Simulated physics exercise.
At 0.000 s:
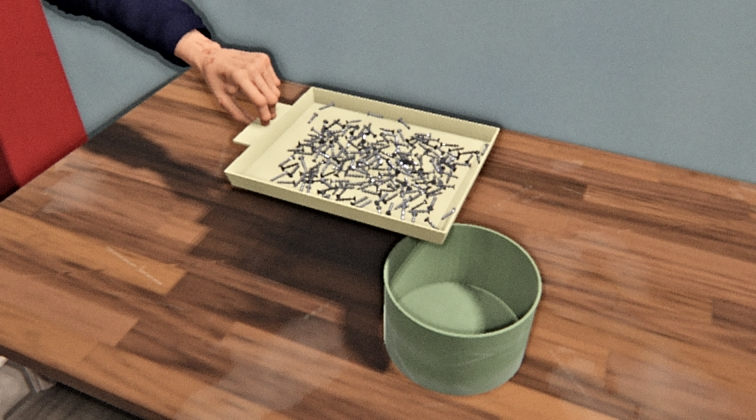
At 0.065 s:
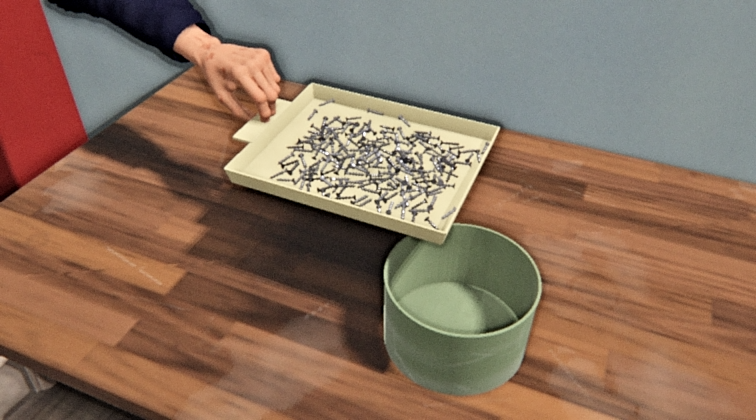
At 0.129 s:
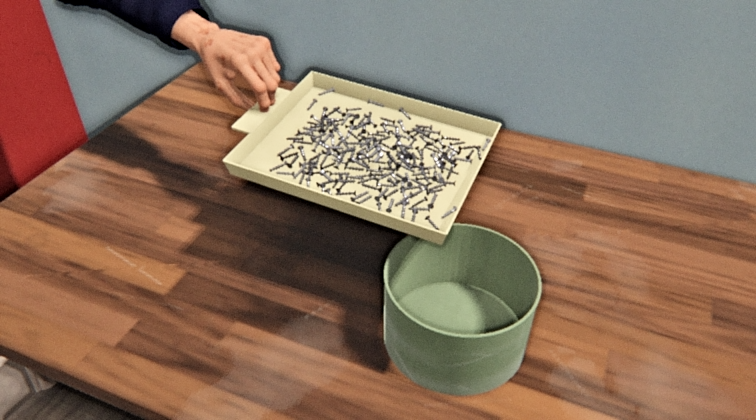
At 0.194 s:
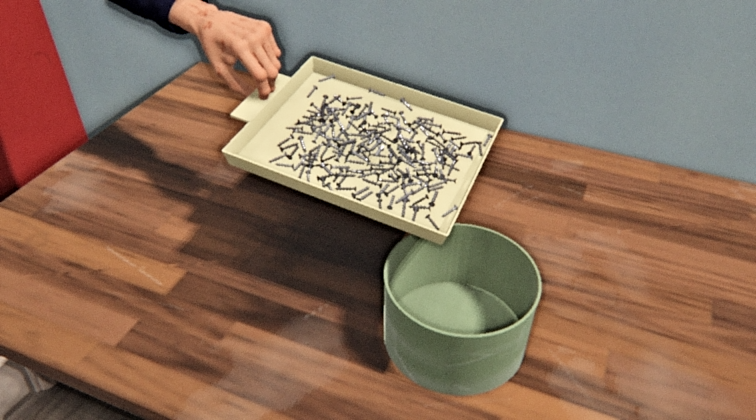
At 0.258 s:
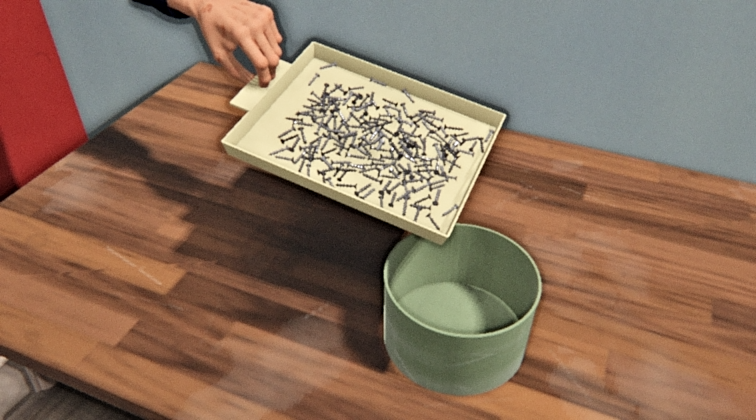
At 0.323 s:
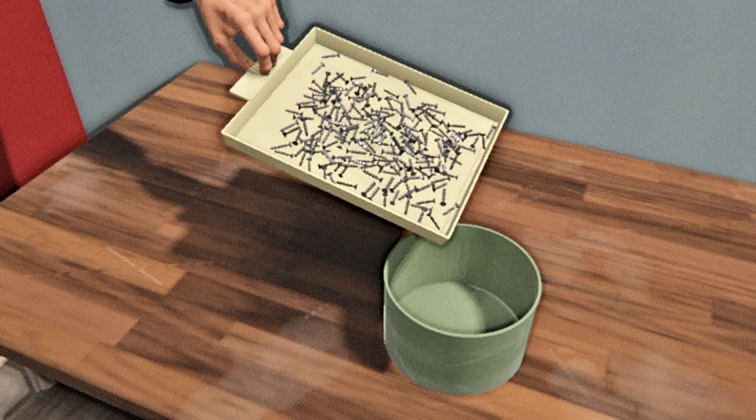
A hand at the left lifted the handle end of a cream tray scattered with small steel screws, slanting it steadily down toward the right, its near right corner beside a round green pot.
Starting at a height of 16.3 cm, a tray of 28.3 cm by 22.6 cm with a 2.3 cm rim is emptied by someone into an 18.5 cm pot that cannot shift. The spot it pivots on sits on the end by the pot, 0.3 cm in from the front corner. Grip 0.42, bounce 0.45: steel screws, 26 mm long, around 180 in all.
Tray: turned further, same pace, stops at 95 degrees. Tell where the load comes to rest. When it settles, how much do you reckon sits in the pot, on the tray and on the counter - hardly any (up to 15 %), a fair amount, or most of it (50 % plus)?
I reckon pot: Most of it; tray: Hardly any; counter: Hardly any.
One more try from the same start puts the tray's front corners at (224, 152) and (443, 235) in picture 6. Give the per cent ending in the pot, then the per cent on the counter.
That works out as pot 60 and counter 40.
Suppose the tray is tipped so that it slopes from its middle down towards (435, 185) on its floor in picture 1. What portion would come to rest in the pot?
Something like 65 per cent of the pieces.
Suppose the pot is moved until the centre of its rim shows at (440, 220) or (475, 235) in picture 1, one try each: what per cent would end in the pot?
About 0 and 20 per cent.
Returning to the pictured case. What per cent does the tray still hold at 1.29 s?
It comes to near 85 per cent.
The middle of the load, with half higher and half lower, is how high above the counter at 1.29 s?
I'd put it near 20 cm.
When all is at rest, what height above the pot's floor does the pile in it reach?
3.5 cm.
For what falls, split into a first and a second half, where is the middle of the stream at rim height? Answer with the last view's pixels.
Earlier half close to (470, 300), later half at (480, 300) in pixels.
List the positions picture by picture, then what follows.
Tray tilt 0 degrees, front corners at (230, 170) and (443, 229); middle of the pieces at (374, 161); pot at (462, 275), in the first picture.
Tray tilt 1 degrees, front corners at (230, 167) and (443, 229); middle of the pieces at (374, 159), in the second picture.
Tray tilt 4 degrees, front corners at (229, 159) and (444, 230), lowest corner right front; middle of the pieces at (374, 153), in the third picture.
Tray tilt 9 degrees, front corners at (228, 150) and (445, 231), lowest corner right front; middle of the pieces at (375, 146), in the fourth picture.
Tray tilt 13 degrees, front corners at (227, 140) and (445, 232), lowest corner right front; middle of the pieces at (377, 140), in the fifth picture.
Tray tilt 17 degrees, front corners at (227, 131) and (446, 233), lowest corner right front; middle of the pieces at (379, 134); pot at (462, 275). The tray's pace is about 65 degrees a second, in the sixth picture.
After 0.90 s, tilt 54 degrees; the tray holds 100 %, the pot 0 %.
After 1.29 s, tilt 78 degrees; the tray holds 85 %, the pot 10 %.
After 1.76 s, tilt 95 degrees; the tray holds 0 %, the pot 100 %.
In the end, at 2.4 s, pot 100 %, tray 0 %, counter 0 %.
